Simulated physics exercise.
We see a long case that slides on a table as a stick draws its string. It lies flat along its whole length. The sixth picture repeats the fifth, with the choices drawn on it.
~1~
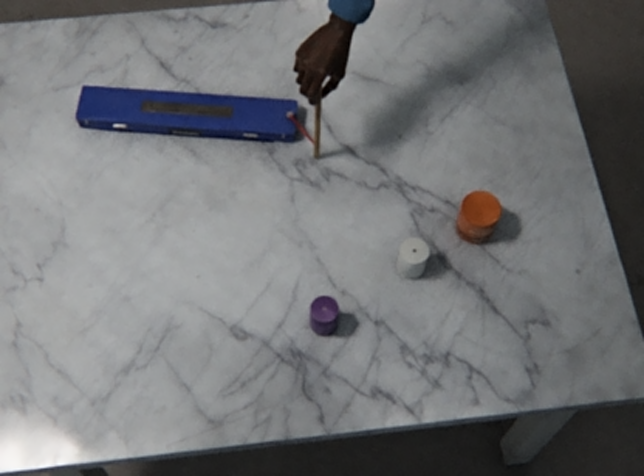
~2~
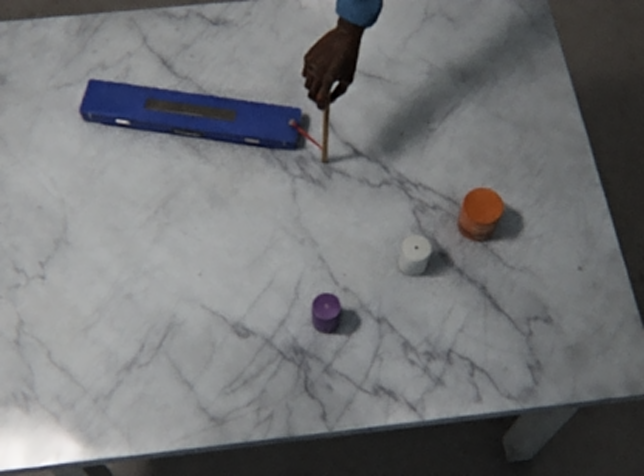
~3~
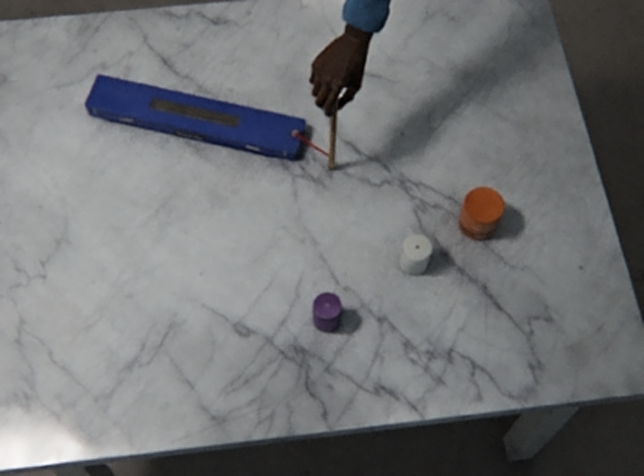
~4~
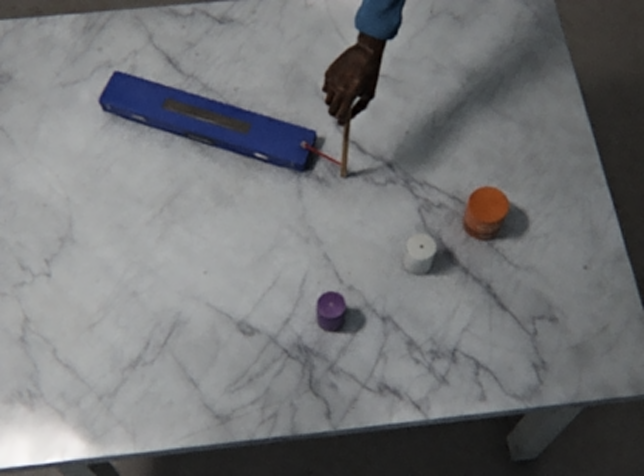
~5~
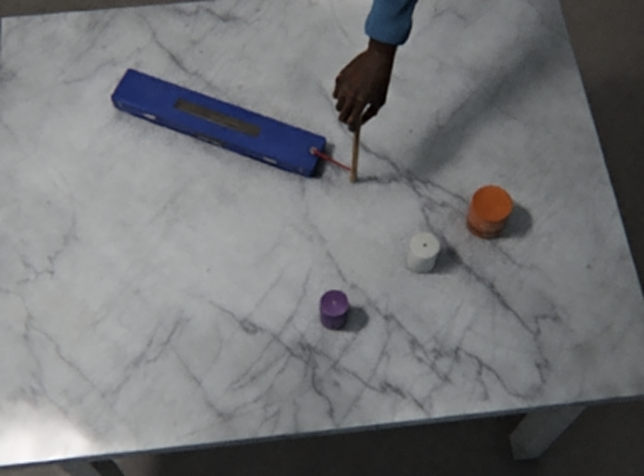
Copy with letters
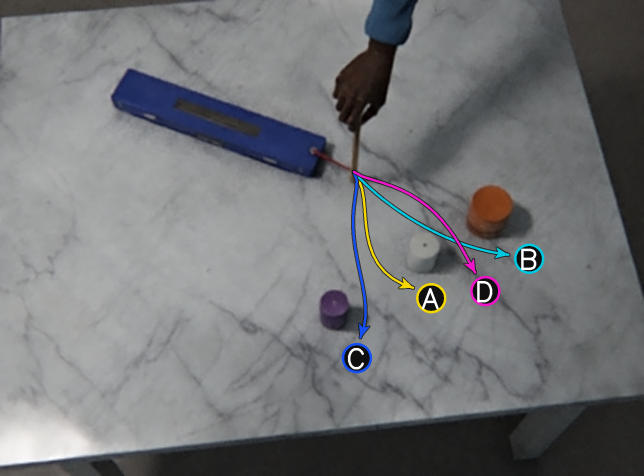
The video shows a hand holding a thin stick attached by a red string to a long blue case, drawing the case rightward and slightly toward the viewer across a marbled table, while purple, white and orange containers stand nearby.
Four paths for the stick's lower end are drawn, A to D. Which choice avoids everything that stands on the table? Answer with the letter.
With A nothing is hit.
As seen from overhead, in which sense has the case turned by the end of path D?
It turns clockwise.
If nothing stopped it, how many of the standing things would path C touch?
One.
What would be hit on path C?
It meets the purple candle.
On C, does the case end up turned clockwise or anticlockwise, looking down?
Clockwise.
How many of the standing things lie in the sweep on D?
It touches one.
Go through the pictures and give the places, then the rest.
The first frame shows blue case (187, 109); white candle (413, 259); orange jar (478, 218).
The second frame shows blue case (191, 110); white candle (415, 256).
The third frame shows blue case (195, 113); purple candle (327, 312).
The fourth frame shows blue case (206, 116); orange jar (485, 214).
The fifth frame shows blue case (217, 118); white candle (423, 253); orange jar (488, 213); purple candle (334, 310).
On the copy, A from (354, 172) via (368, 235) to (413, 288); B from (354, 172) via (426, 228) to (509, 255); C from (354, 172) via (357, 256) to (361, 338); D from (354, 172) via (428, 207) to (475, 273).
On A. First, foot of the stick (365, 220), middle of the case (245, 137).
Then, foot of the stick (379, 267), middle of the case (271, 165).
Finally, foot of the stick (421, 291), middle of the case (303, 193); nothing has been touched.
By contrast, B meets the white candle and orange jar; C meets the purple candle; D meets the white candle.
